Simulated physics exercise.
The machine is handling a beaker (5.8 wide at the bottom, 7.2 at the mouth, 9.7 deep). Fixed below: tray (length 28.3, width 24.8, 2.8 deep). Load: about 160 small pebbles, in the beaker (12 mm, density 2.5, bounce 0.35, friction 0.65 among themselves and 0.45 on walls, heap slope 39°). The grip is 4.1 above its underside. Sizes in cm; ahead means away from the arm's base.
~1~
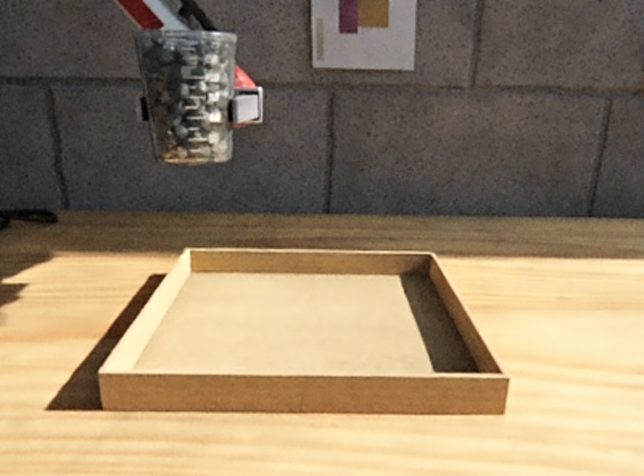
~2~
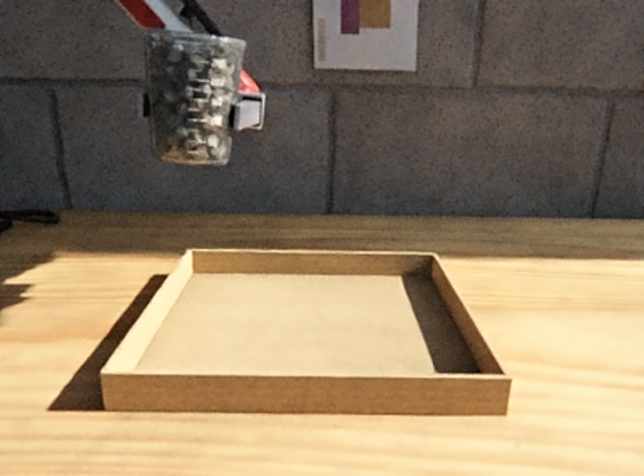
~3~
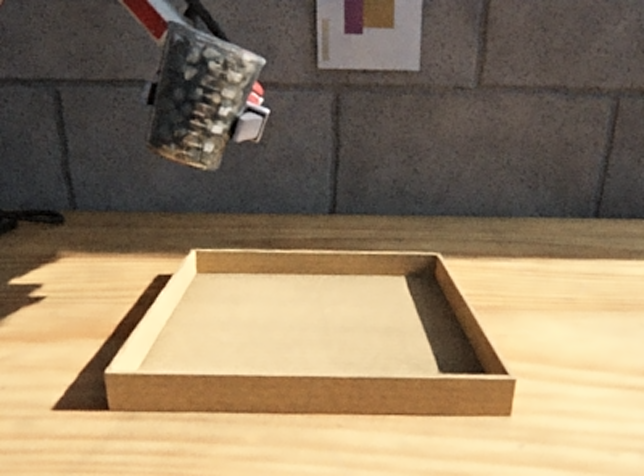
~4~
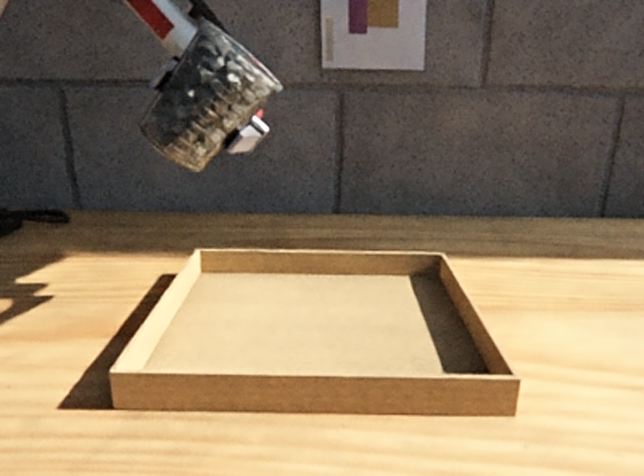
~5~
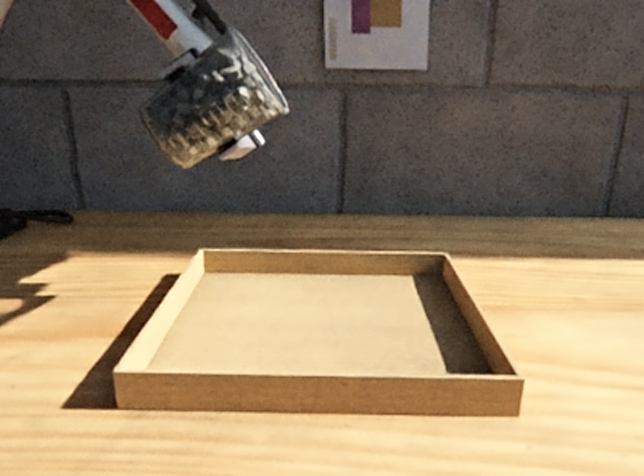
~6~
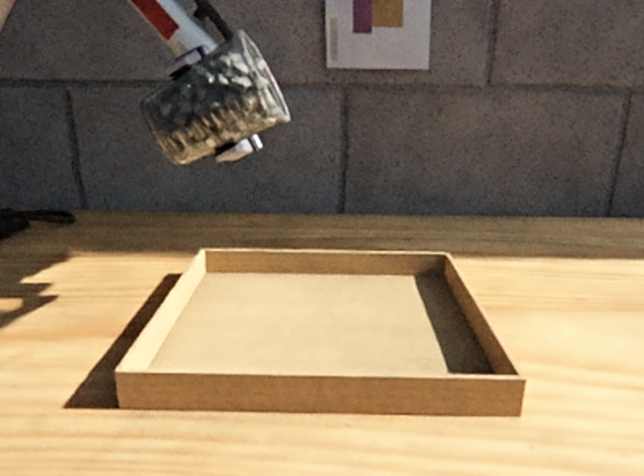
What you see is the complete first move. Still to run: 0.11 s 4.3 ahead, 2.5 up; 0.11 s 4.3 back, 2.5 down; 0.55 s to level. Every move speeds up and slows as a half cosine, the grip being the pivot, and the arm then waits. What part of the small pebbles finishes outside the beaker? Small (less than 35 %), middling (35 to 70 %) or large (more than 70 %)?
Outside the beaker the share is middling, 35 to 70 %.
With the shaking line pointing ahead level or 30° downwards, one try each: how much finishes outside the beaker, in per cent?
About 25 and 10 per cent.
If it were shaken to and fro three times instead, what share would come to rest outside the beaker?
In that case some 75 per cent.
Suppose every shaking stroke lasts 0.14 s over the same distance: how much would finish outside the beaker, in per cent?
In that case some 30 per cent.
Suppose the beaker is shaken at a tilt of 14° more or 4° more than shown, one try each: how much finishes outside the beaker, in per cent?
Some 80 and 60 per cent.
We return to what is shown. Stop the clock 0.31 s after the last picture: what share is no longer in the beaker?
About 55 per cent by then.
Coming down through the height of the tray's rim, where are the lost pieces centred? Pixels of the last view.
Near (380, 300).
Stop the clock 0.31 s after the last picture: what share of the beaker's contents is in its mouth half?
Some 55 per cent.
Then, 0.31 s later, tilted 58° forward, highest piece 22 above the table; 76 in the beaker, 9 in the tray, 76 in flight or on a rim.
Then, 0.62 s later, tilted 11° forward, highest piece 24 above the table; 84 in the tray, 75 in the beaker, 2 on the table or floor.
Then, 0.97 s later, level, highest piece 23 above the table; 84 in the tray, 75 in the beaker, 2 on the table or floor.
Then, 2.02 s later, level, highest piece 23 above the table; 84 in the tray, 75 in the beaker, 2 on the table or floor.
At rest, 84 in the tray, 75 in the beaker, 2 on the table or floor. That is 53 % outside the beaker.
